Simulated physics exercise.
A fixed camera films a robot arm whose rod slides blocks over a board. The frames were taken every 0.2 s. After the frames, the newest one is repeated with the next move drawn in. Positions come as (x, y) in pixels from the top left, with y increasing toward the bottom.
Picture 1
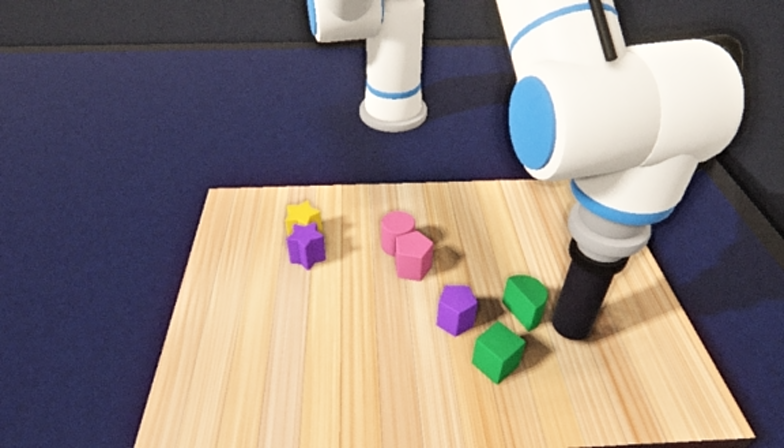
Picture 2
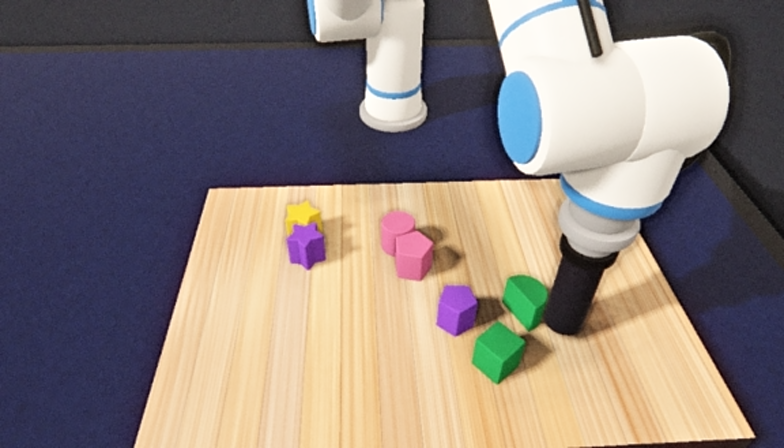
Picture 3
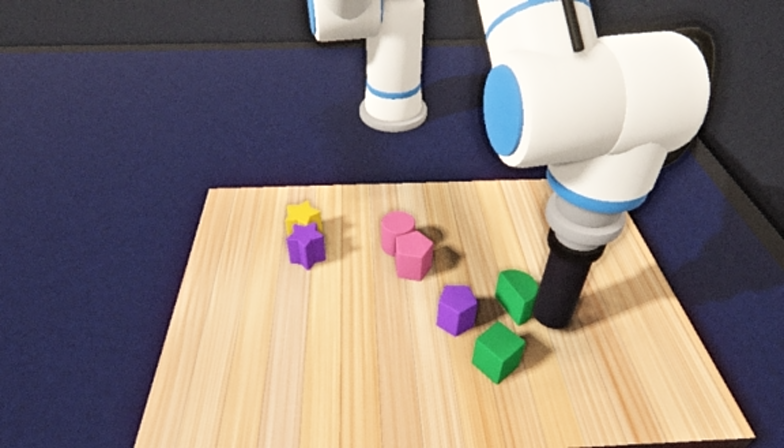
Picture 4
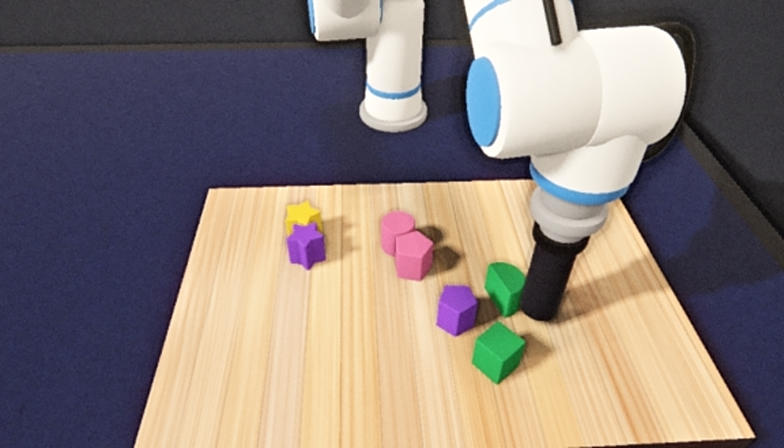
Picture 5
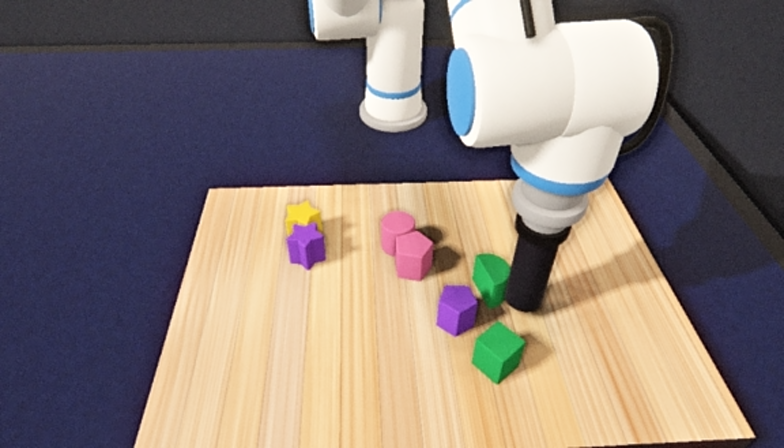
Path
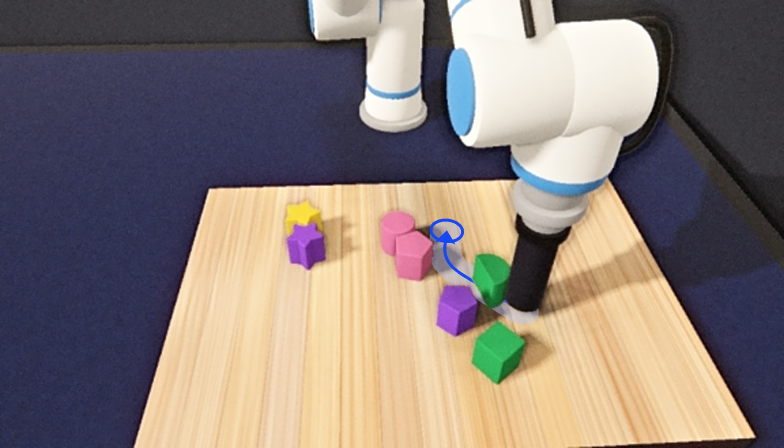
A robot arm with a black rod moves left across a wooden board, meets a green D-shaped block and pushes it left and slightly away, past a green block and near a purple pentagonal one, while the other blocks stay still.
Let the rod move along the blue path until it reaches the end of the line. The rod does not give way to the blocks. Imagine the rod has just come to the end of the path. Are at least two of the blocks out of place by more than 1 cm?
I expect not.
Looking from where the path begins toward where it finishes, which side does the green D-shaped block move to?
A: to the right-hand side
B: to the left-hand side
My answer is option B.
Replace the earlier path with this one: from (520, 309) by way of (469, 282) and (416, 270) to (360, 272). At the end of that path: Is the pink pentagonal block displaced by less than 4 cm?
No, I don't think so.
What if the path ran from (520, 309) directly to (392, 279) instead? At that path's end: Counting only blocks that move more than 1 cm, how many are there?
The push will move three blocks or more.
The line goes from (520, 309) by way of (480, 285) and (448, 260) to (447, 231).
On the path given first. One third of the way, rod at (482, 274); green D-shaped block at (459, 242), turned 15° clockwise.
Two thirds of the way, rod at (449, 249); green D-shaped block at (428, 217).
At the end, rod at (448, 220); pink pentagonal block unmoved; green D-shaped block at (418, 204).
